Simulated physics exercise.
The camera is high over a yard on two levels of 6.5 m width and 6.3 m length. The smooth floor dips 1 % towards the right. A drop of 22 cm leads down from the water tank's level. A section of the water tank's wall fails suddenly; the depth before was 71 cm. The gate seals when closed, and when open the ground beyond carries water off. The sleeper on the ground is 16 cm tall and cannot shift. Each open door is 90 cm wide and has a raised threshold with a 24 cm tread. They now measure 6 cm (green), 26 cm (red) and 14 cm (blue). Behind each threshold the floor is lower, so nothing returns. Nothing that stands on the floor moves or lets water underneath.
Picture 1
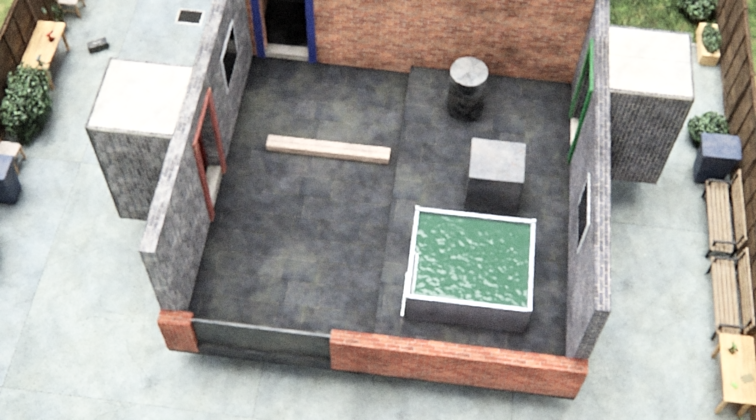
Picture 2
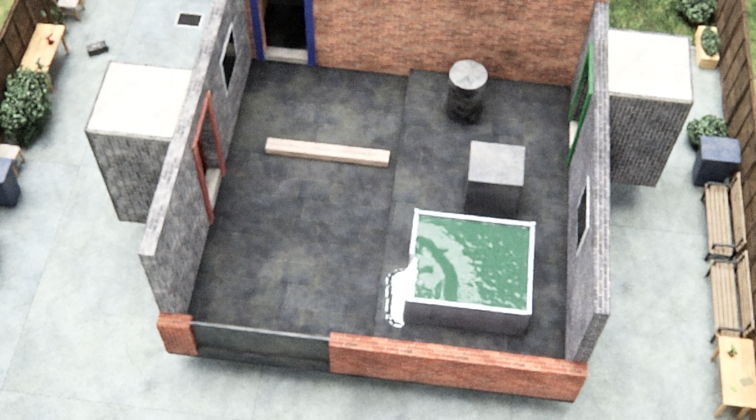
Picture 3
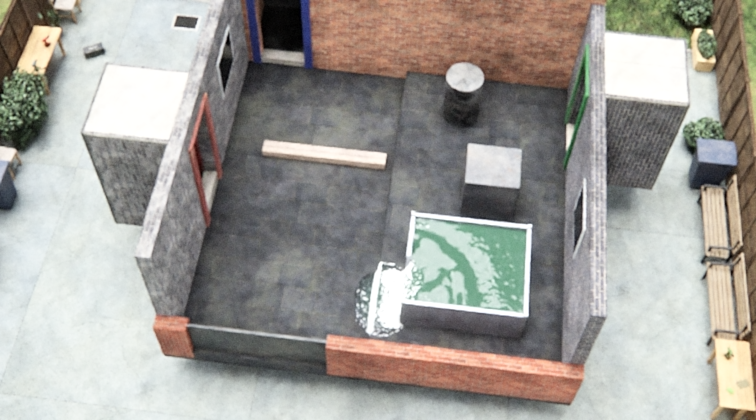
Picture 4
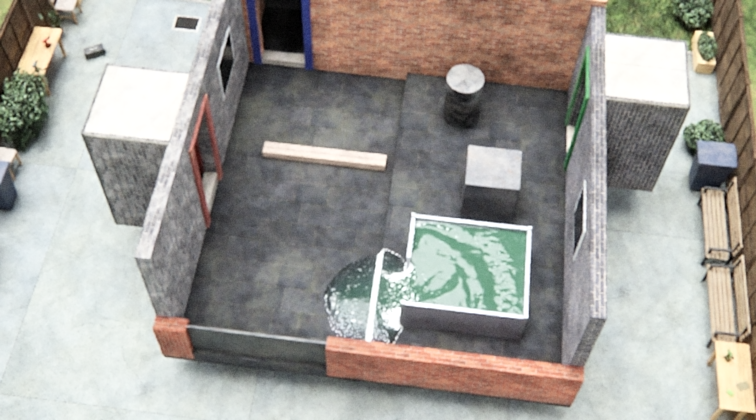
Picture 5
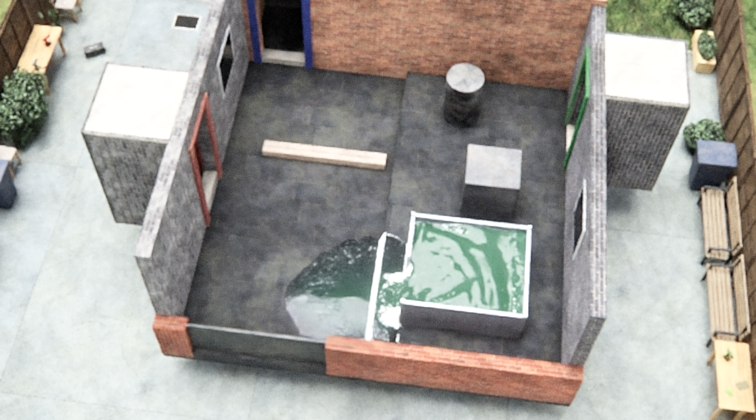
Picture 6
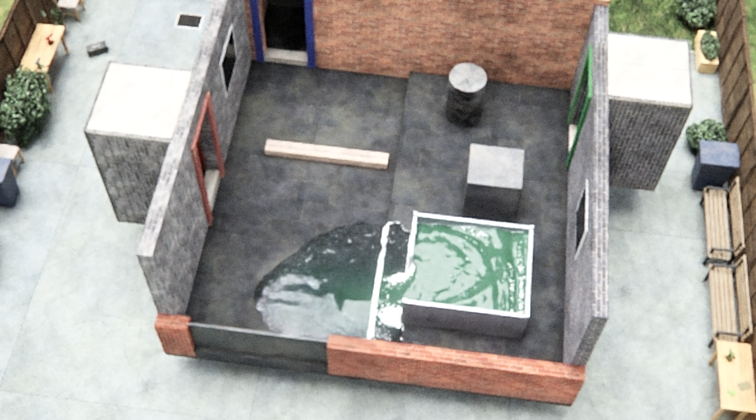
In the video, green water in a raised rectangular tank inside a roofless brick-walled yard pours out through its left side, then spreads leftward across the dark floor in a widening, foamy-edged sheet while the tank's surface ripples.
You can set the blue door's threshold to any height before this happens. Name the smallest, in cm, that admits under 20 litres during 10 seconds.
At least 14.5 cm or so.
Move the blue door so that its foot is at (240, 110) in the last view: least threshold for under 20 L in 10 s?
Roughly 7.0 cm.
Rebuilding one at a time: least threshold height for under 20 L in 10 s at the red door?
Roughly 11.0 cm at red.
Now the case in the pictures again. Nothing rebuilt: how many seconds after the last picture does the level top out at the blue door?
Near 5.0 s.
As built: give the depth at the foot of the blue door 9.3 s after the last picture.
Some 12.5 cm.
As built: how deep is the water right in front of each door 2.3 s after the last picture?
In cm: Green 0, red 17, blue 0.
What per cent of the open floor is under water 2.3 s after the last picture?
Near 35 per cent is wet.
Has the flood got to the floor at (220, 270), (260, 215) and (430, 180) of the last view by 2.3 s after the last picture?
In turn: Wet, flooded, dry.
Then, 0.7 s after the last picture water covers 25 % of the floor, deepest (40 cm) near (181, 336); it has not reached the blue door.
Then, 2.3 s after the last picture water covers 35 % of the floor, deepest (31 cm) near (183, 326); it has not reached the blue door.
Then, 9.3 s after the last picture water covers 55 % of the floor, deepest (20 cm) near (251, 66); 12 cm at the blue door, 21 litres in over its 14 cm threshold.
At the blue door as built, the water peaked near 18 cm, 4.9 s after the last picture.
With a threshold of 12.5 cm, 37 litres would have come in within the 10 s; with 17 cm, 4 litres. So under 20 litres takes about 14.5 cm.
